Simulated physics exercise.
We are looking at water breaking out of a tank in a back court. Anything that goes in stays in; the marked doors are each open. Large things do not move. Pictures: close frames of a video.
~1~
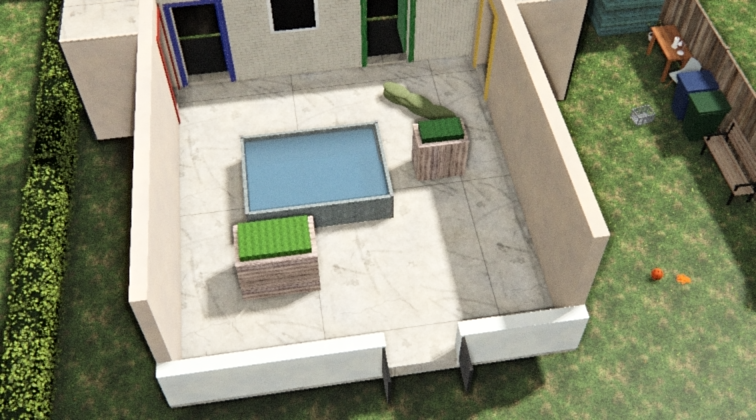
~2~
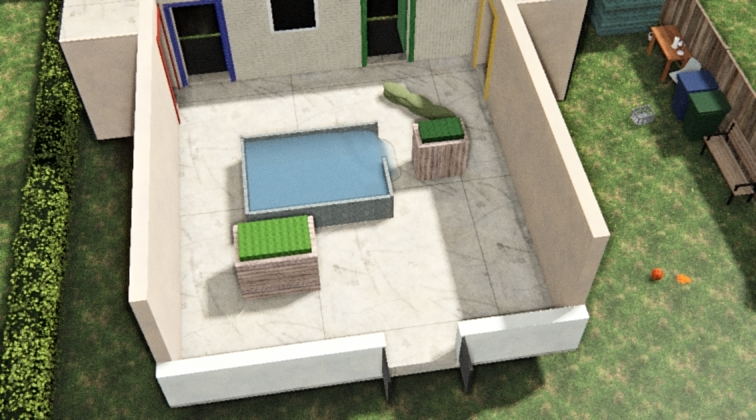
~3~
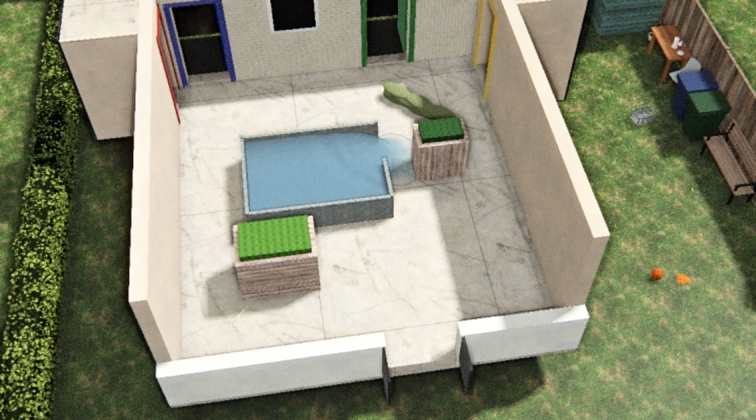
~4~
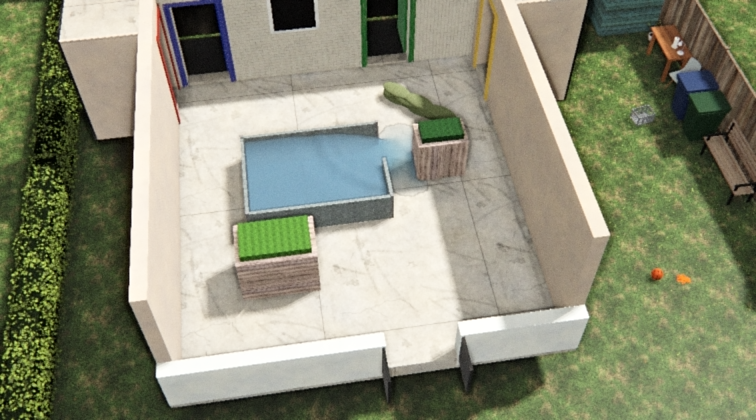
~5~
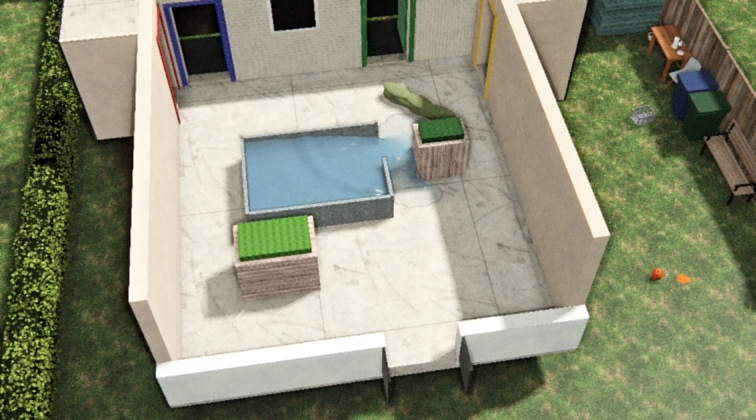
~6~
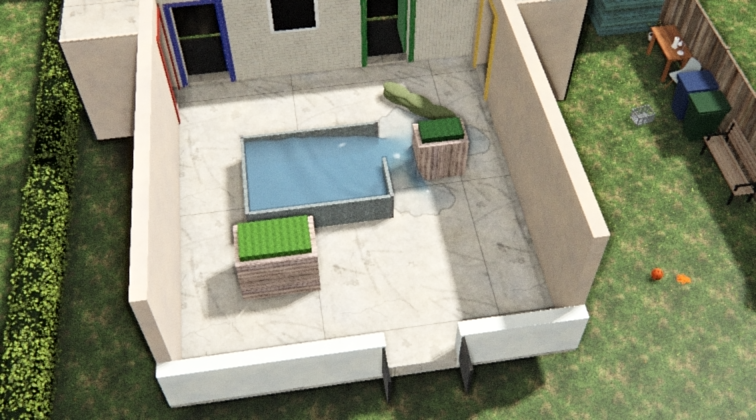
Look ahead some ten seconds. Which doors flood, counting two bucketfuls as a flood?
The yellow door sees no more than two buckets come in; the blue door sees no more than two buckets come in; the green door sees no more than two buckets come in; the red door sees no more than two buckets come in.
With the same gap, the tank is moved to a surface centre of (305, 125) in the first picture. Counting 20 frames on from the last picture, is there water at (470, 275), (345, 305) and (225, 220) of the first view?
Hit, spared, spared.
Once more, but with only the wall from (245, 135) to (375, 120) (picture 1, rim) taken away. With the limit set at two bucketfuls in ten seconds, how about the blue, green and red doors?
Log - blue runs over the limit, green runs over the limit, red runs over the limit.
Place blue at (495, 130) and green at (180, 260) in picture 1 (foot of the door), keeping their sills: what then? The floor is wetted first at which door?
The door marked blue.
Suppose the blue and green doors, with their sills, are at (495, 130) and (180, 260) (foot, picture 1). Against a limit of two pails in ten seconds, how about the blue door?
Well, the blue door tops it.
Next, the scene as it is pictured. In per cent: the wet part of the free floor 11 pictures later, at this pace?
By my count, 30 percent.
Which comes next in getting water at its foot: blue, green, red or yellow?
I choose the one in yellow.
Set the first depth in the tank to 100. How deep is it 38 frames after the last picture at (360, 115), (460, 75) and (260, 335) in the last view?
6, 8 and 0 in a hundred, in turn.
A moment on, water covers 15 % of the floor; the yellow door not reached, the blue door not reached, the green door not reached, the red door not reached.
Next, water covers 30 % of the floor; the yellow door wet at the sill, nothing in, the blue door not reached, the green door not reached, the red door not reached.
Then, water covers 60 % of the floor; the yellow door wet at the sill, nothing in, the blue door not reached, the green door wet at the sill, nothing in, the red door not reached.
Later, water covers 70 % of the floor; the yellow door wet at the sill, nothing in, the blue door wet at the sill, nothing in, the green door under two buckets in, the red door under two buckets in.
In the end, water covers 95 % of the floor; the yellow door wet at the sill, nothing in, the blue door under two buckets in, the green door under two buckets in, the red door under two buckets in.
